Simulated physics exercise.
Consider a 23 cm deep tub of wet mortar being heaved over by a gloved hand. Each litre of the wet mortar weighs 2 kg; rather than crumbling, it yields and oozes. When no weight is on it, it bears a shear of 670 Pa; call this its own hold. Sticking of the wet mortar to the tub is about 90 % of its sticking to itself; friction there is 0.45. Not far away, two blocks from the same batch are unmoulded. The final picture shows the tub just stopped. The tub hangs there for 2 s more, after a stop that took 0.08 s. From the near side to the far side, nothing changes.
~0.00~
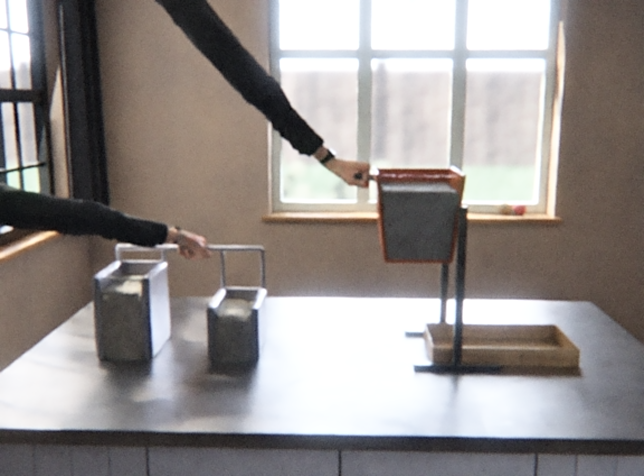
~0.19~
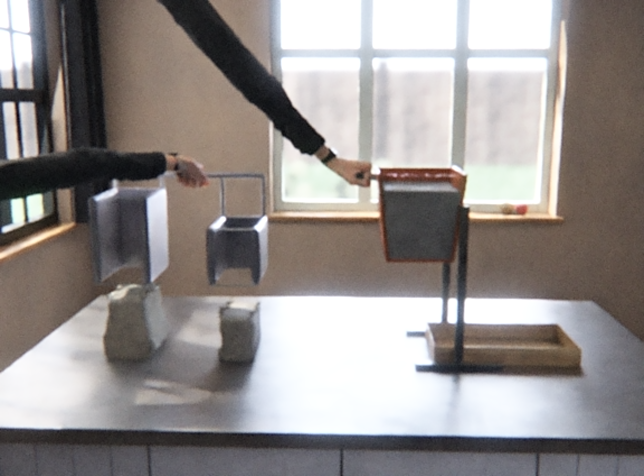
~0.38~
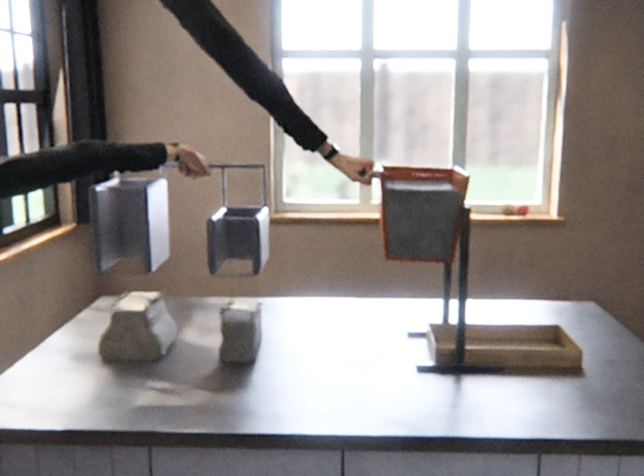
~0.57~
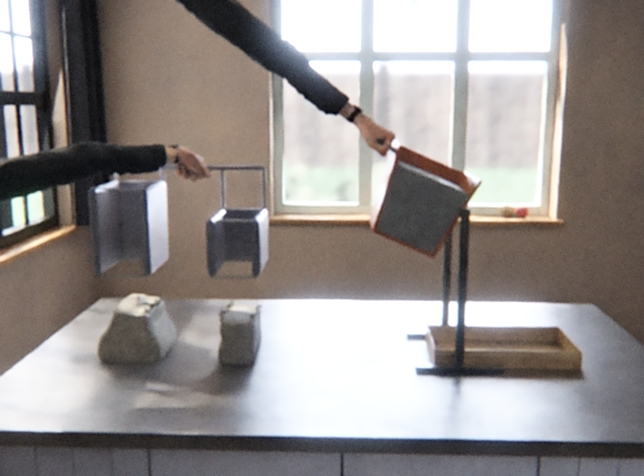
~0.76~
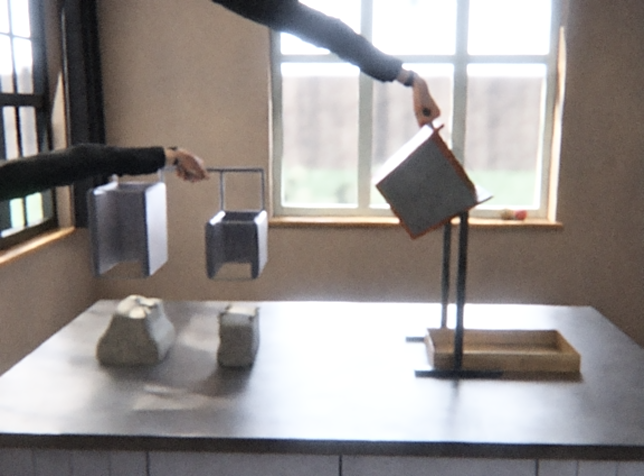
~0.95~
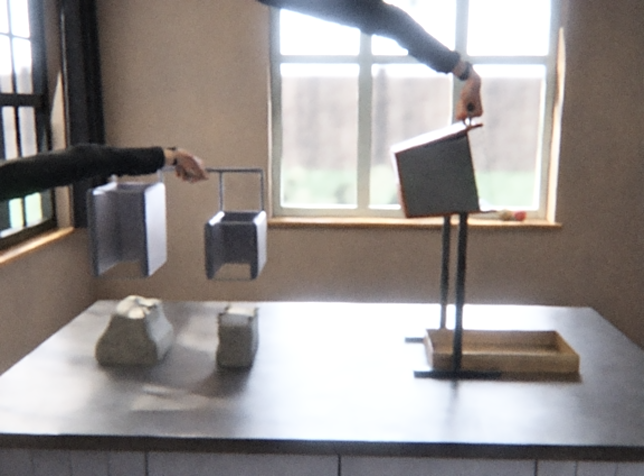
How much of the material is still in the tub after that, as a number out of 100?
About 100 out of 100.
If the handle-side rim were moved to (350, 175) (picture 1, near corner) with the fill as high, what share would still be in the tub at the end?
I'd say around 60 percent would remain in the tub at the end.
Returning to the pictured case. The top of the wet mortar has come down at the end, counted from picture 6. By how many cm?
About 2 cm.
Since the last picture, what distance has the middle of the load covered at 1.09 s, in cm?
Shift: Some 1 cm.
By 1.09 s, the tub is at 78 degrees and holds 100 %.
By 1.26 s, the tub is at 78 degrees and holds 100 %.
By 1.43 s, the tub is at 78 degrees and holds 100 %.
By 1.60 s, the tub is at 78 degrees and holds 100 %.
By 2.95 s, at the end, the tub is at 78 degrees and holds 100 %.
